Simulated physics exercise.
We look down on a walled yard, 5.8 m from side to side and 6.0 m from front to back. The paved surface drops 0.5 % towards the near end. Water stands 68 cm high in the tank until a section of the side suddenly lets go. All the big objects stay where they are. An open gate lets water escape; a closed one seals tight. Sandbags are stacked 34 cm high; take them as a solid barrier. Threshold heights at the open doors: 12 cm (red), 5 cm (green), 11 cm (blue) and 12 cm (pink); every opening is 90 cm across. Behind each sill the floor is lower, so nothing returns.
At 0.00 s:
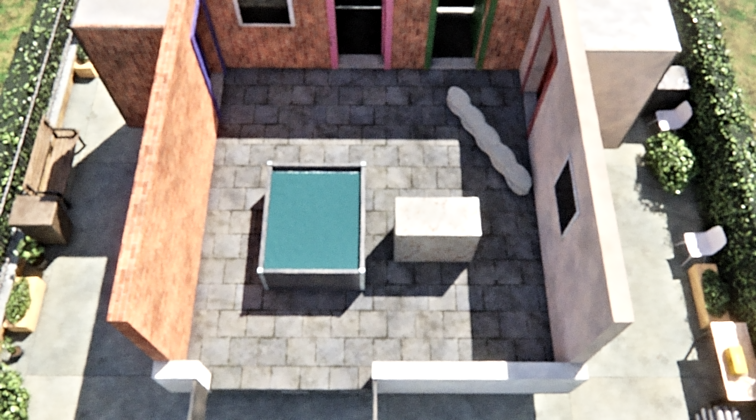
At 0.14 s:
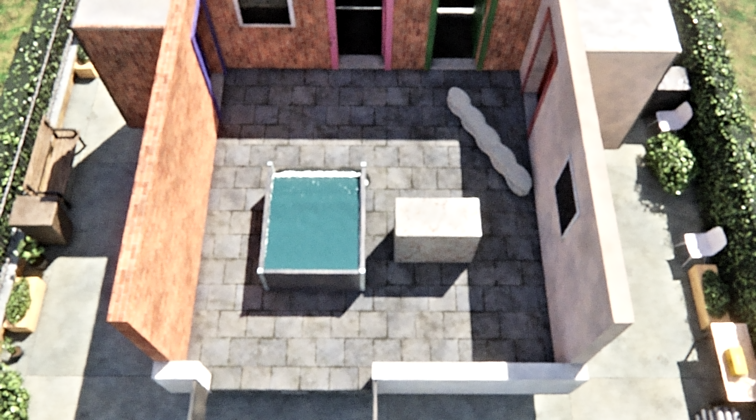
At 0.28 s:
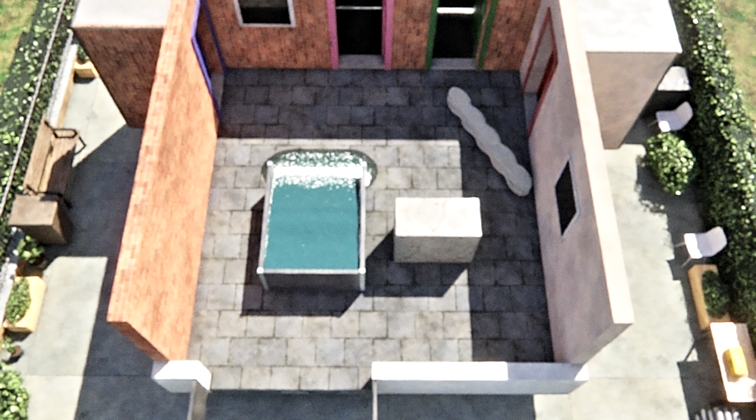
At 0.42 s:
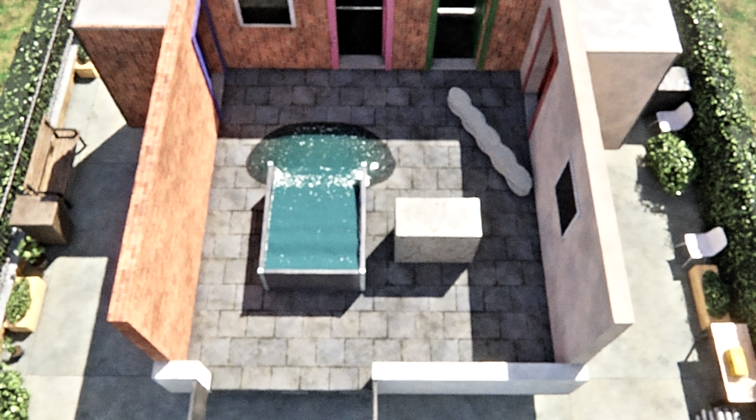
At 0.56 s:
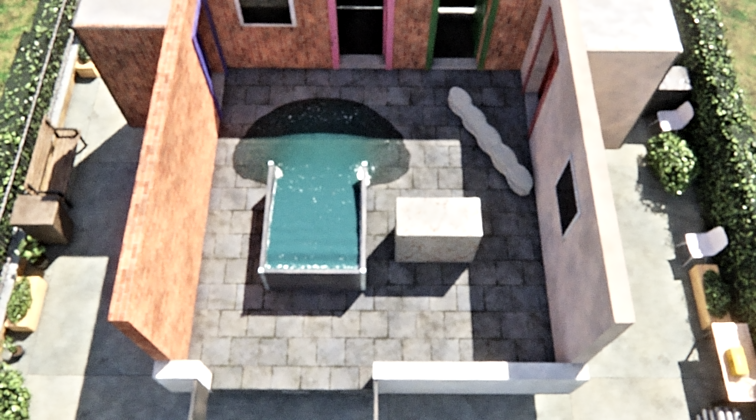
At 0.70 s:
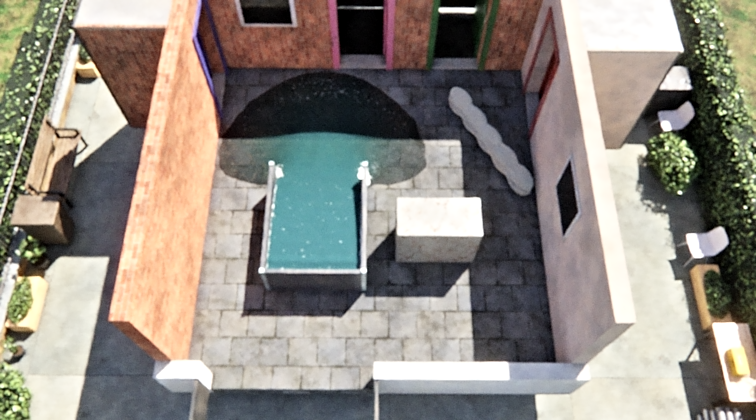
Teal water sits still in a square tank on a walled, paved yard, beside a pale block. It then pours out through the tank's far side, foaming white at first, and spreads across the paving in a widening, rounded sheet towards the back wall and its doorways.
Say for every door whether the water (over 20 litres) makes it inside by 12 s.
The water let in: At the red door it keeps below the limit; at the green door it passes the limit; at the blue door it exceeds the limit; at the pink door it exceeds the limit.
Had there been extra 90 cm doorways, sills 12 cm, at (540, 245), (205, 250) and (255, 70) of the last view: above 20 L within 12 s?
In turn: Not over, under, past it.
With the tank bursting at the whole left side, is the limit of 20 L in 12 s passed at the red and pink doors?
Then: Red not over, pink below.
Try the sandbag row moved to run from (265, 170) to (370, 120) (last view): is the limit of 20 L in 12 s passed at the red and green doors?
Then: Red past it, green above.
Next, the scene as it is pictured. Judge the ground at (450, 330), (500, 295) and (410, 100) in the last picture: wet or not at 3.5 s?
In that order: Still dry, dry, under water.
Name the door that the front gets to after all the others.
The red one.
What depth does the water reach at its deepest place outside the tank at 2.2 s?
Up to some 34 cm.
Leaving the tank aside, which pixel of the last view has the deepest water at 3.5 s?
Near (514, 77).
After 1.4 s water covers 30 % of the floor and is deepest (34 cm) near (320, 75); red door not reached, green door not reached, blue door 9 cm at the sill, 0 L in, pink door 27 cm at the sill, 34 L in.
After 2.2 s water covers 35 % of the floor and is deepest (34 cm) near (227, 74); red door not reached, green door 13 cm at the sill, 4 L in, blue door 28 cm at the sill, 30 L in, pink door 27 cm at the sill, 107 L in.
After 3.5 s water covers 45 % of the floor and is deepest (23 cm) near (514, 77); red door 12 cm at the sill, 1 L in, green door 10 cm at the sill, 29 L in, blue door 19 cm at the sill, 112 L in, pink door 16 cm at the sill, 160 L in.
After 7.0 s water covers 75 % of the floor and is deepest (14 cm) near (503, 147); red door 13 cm at the sill, 8 L in, green door 11 cm at the sill, 65 L in, blue door 6 cm at the sill, 130 L in, pink door 5 cm at the sill, 166 L in.
After 12.0 s water covers 95 % of the floor and is deepest (8 cm) near (536, 374); red door 6 cm at the sill, 10 L in, green door 5 cm at the sill, 118 L in, blue door 2 cm at the sill, 130 L in, pink door 4 cm at the sill, 166 L in.
